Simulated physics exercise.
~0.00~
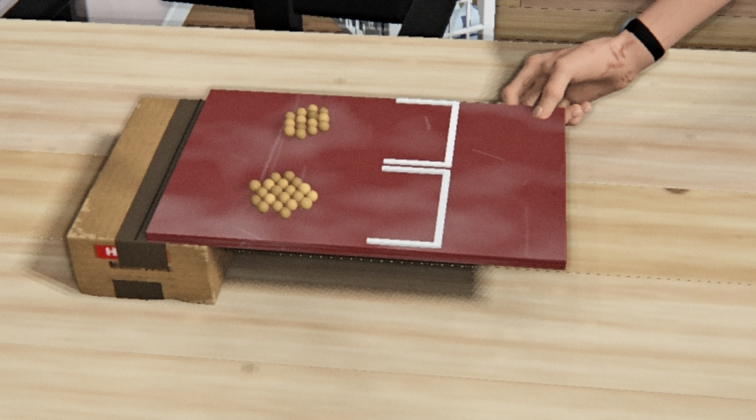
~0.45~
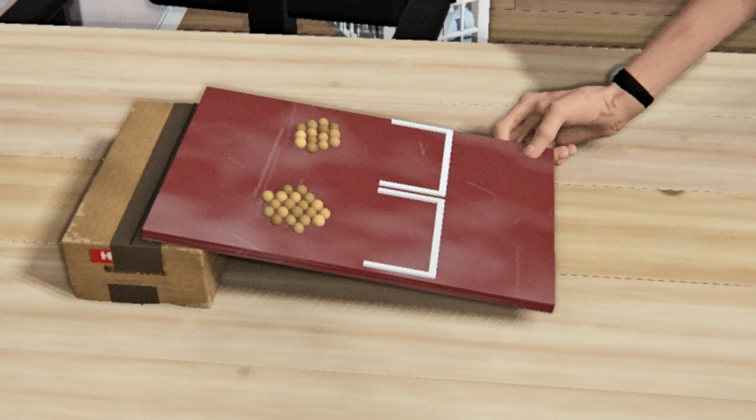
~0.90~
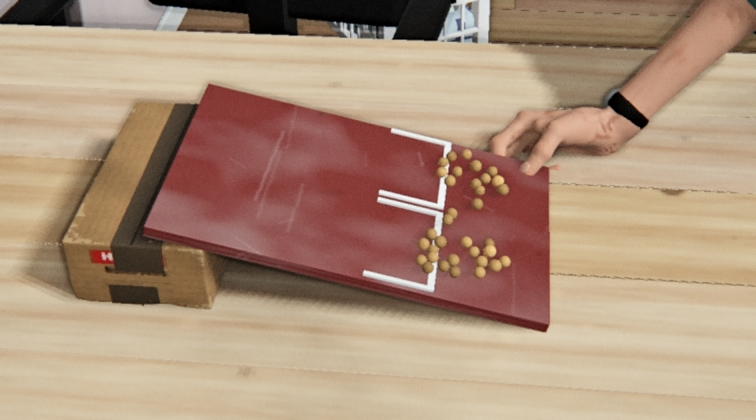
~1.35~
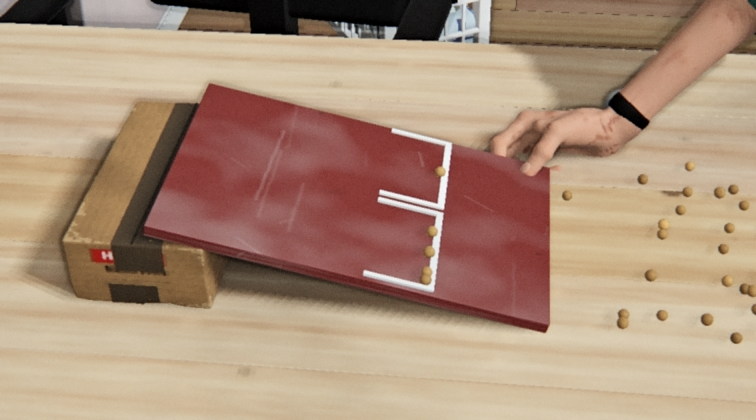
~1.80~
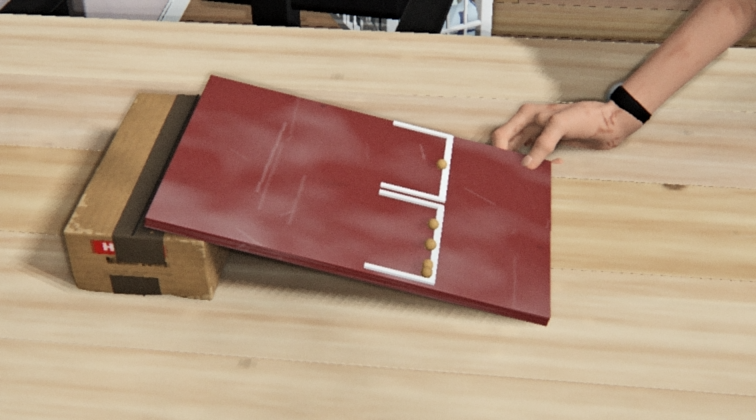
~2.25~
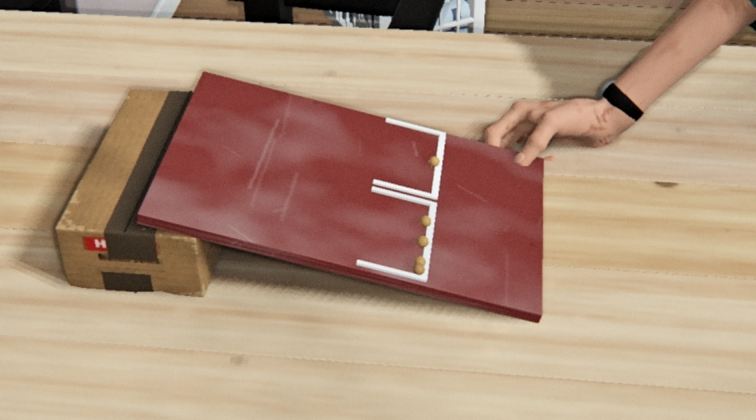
We see a hand lower the right end of a red board propped on a cardboard box, and two clusters of small tan balls roll down to the white barriers, where most spill past onto the table and out of view, leaving a few resting against the strips.
